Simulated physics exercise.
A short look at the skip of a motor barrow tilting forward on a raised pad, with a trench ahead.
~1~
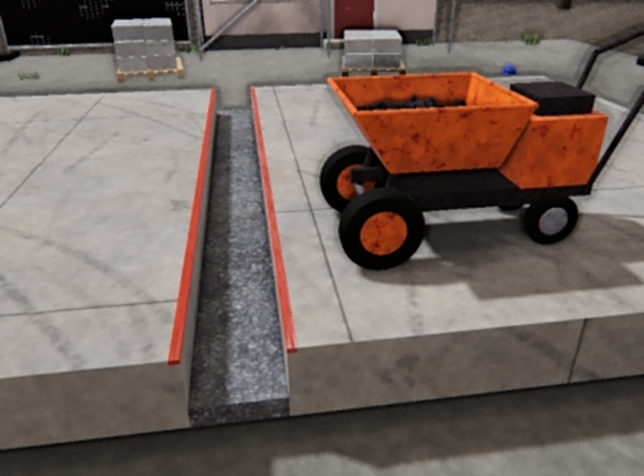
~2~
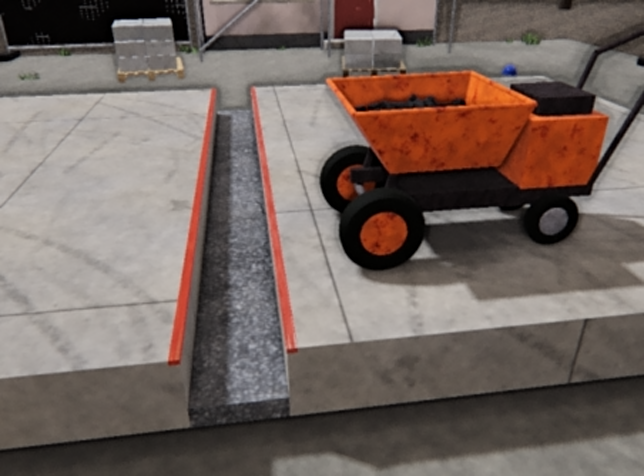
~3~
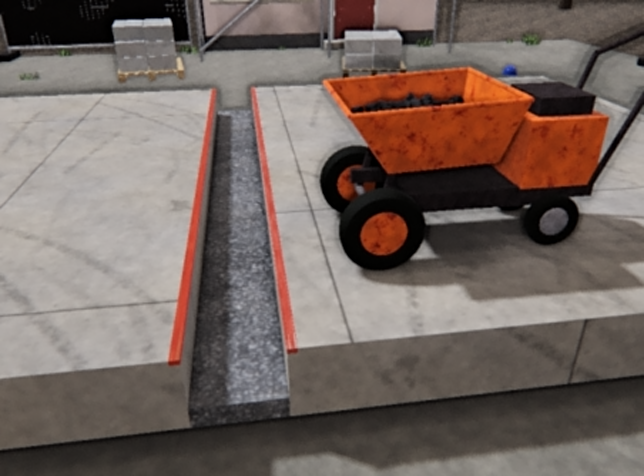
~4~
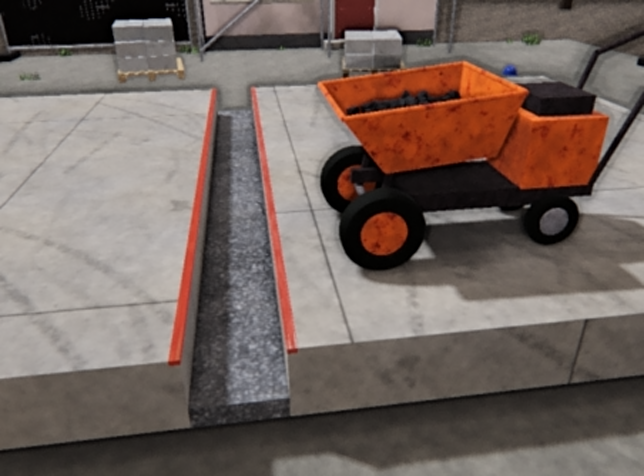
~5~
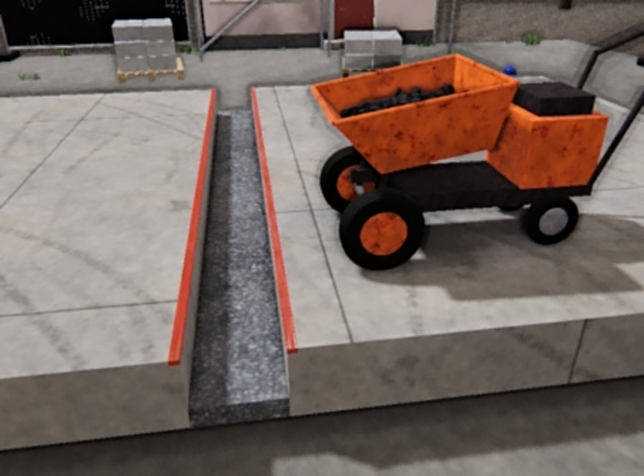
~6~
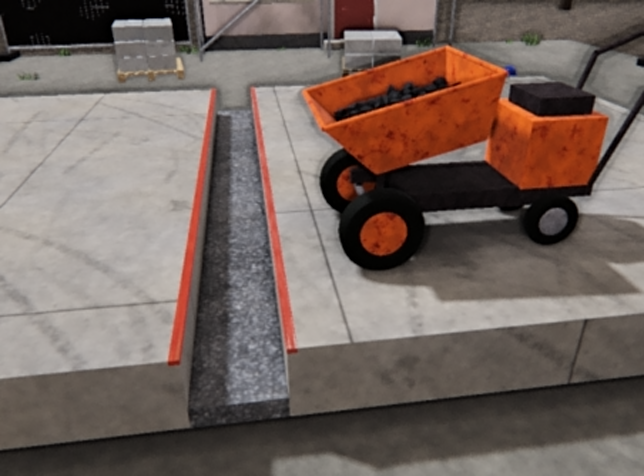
The orange skip of a small motor barrow, loaded with dark lumps, sat level at first, then slowly tilted a little forward to the left while its wheels stayed still beside a trench.
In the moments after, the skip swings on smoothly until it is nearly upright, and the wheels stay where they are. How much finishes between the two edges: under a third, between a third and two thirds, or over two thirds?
The trench ends with more than two thirds of it.
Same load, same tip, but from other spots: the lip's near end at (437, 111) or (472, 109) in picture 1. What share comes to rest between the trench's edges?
Near 40 % and 20 %.
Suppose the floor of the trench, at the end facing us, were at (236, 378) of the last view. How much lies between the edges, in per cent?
Some 90 per cent.
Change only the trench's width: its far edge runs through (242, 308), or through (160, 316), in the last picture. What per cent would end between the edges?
About 30 and 90 per cent.
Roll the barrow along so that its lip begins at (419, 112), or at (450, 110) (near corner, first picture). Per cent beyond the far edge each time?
About 0 and 0 per cent.
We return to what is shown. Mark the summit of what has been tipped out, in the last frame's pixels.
Around (216, 270).
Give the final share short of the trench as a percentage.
Roughly 0 in a hundred.
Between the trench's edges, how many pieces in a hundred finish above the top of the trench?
Near 0 %.
Shortly afterwards, skip tipped steeply; the whole lot in the skip.
Next, skip tipped steeply; all but a few in the skip; a little in or heaped over the trench; only a few falling.
Some moments later, skip tipped right over; near a third in the skip; near two thirds in or heaped over the trench; only a few beyond it.
In the end, skip tipped right over; a little in the skip; the bulk in or heaped over the trench; only a few beyond it.
